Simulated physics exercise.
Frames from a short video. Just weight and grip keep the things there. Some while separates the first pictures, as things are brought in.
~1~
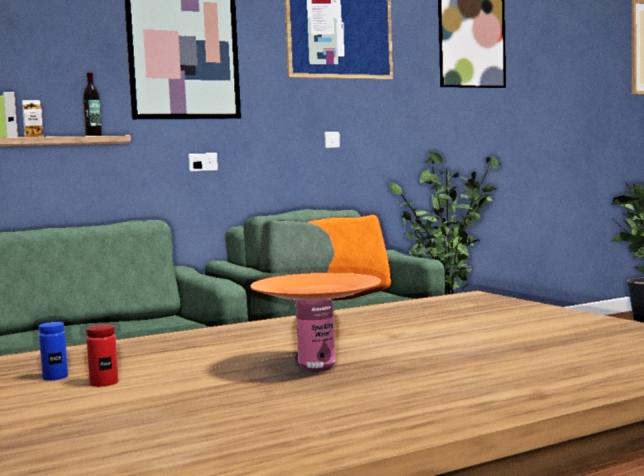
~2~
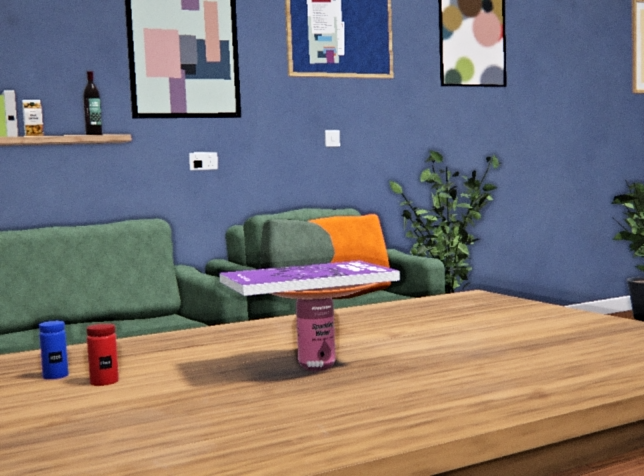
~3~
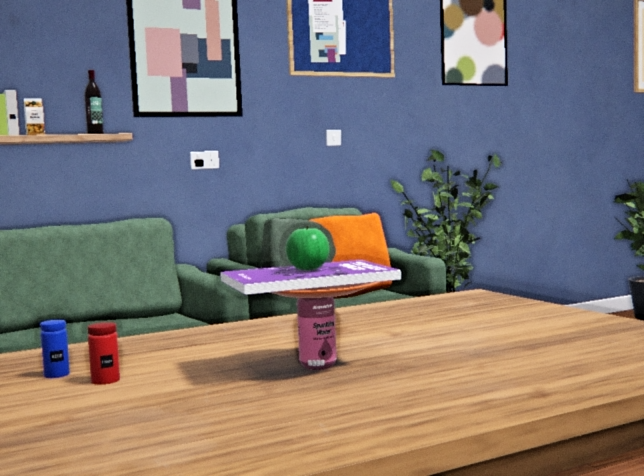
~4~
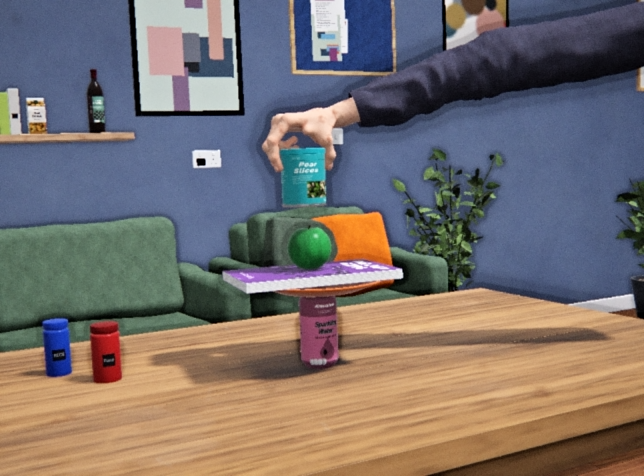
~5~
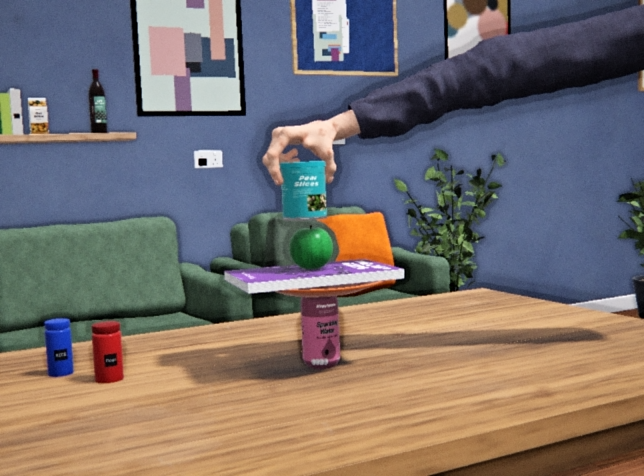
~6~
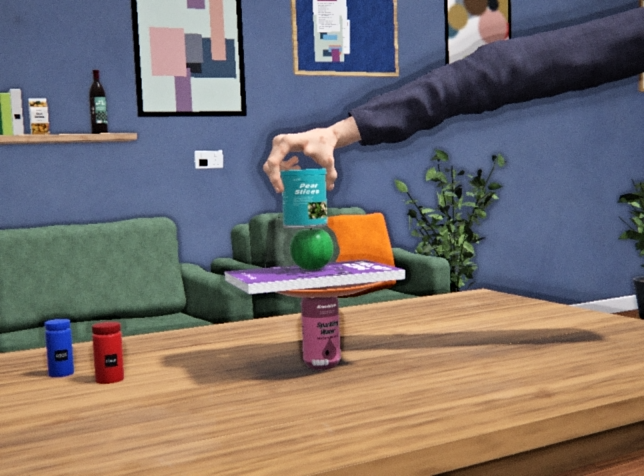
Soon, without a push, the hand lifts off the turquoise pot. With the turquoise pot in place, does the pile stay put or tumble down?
The pile tumbles down.
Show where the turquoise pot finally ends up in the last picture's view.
Look near (28, 386) in the final picture.
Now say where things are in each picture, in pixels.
In the first picture, the last thing is not in view yet.
In the second picture, the last thing is not in view yet; blue shaker (54, 350).
In the third picture, the last thing is not in view yet; purple book (308, 276).
The fourth picture shows on its way; turquoise pot (304, 178); green apple (309, 248).
The fifth picture shows on its way; turquoise pot (304, 191); blue shaker (59, 348).
The sixth picture shows in place under the hand; turquoise pot (304, 198); purple book (312, 275).
Then, 0.50 s on from there, turquoise pot now fallen.
Then, 0.70 s on from there, things are still on the move.
Then, 1.00 s on from there, as before.
In the end, fallen, turquoise pot; the other 6 unmoved. At the end, from the last picture's camera, turquoise pot near (28, 386). The pile gives way.
